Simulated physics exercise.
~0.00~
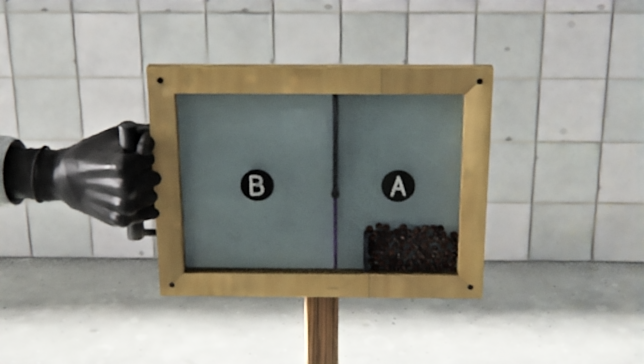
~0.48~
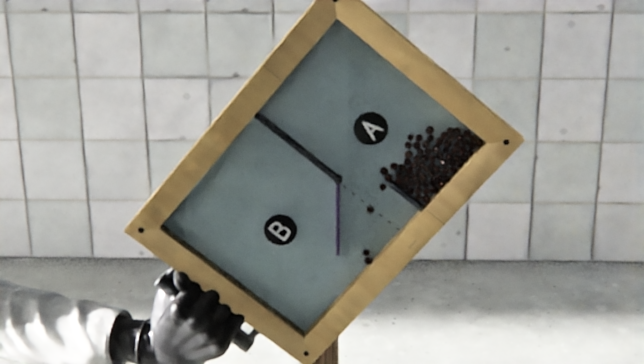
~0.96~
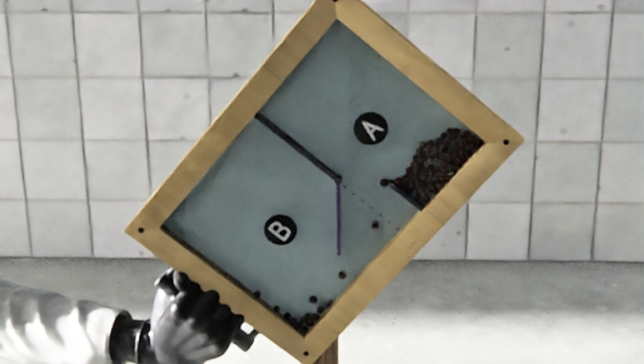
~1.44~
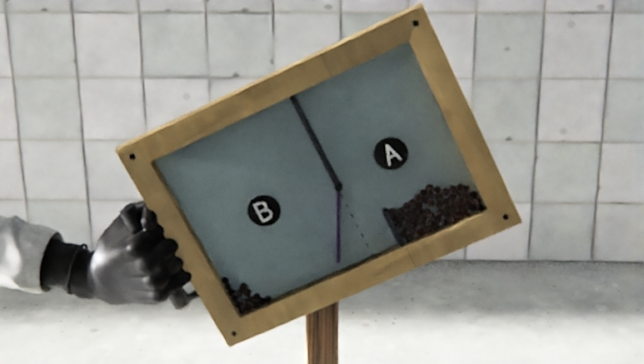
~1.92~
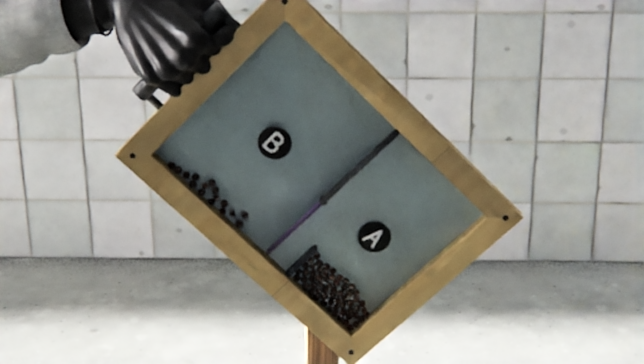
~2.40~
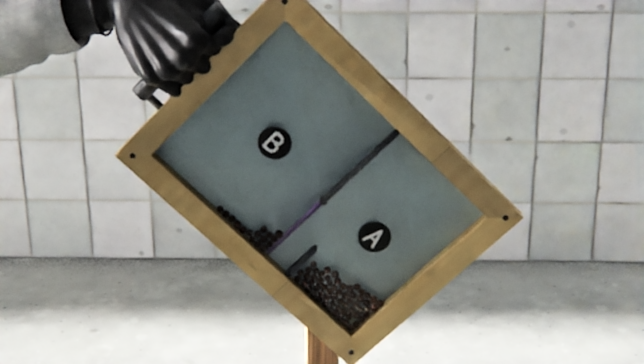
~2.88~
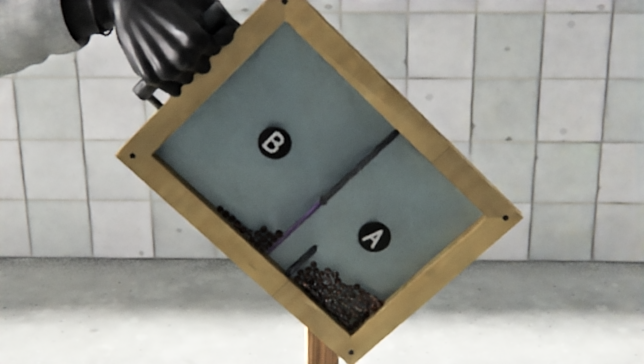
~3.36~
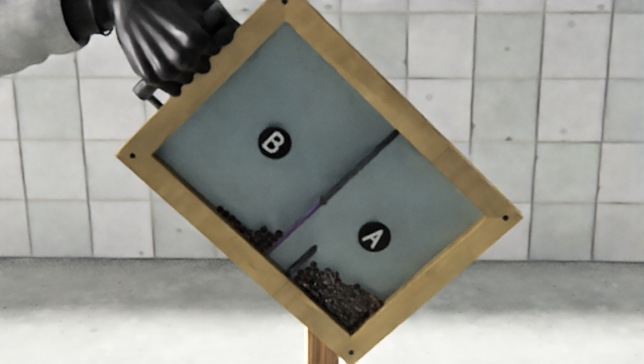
A wooden-framed case of dark pills is tilted anticlockwise by a gloved hand, and some spill from side A past the open purple flap into side B, before it swings back clockwise and rests steeply tilted, flap shut, with most pills in A and fewer in B.
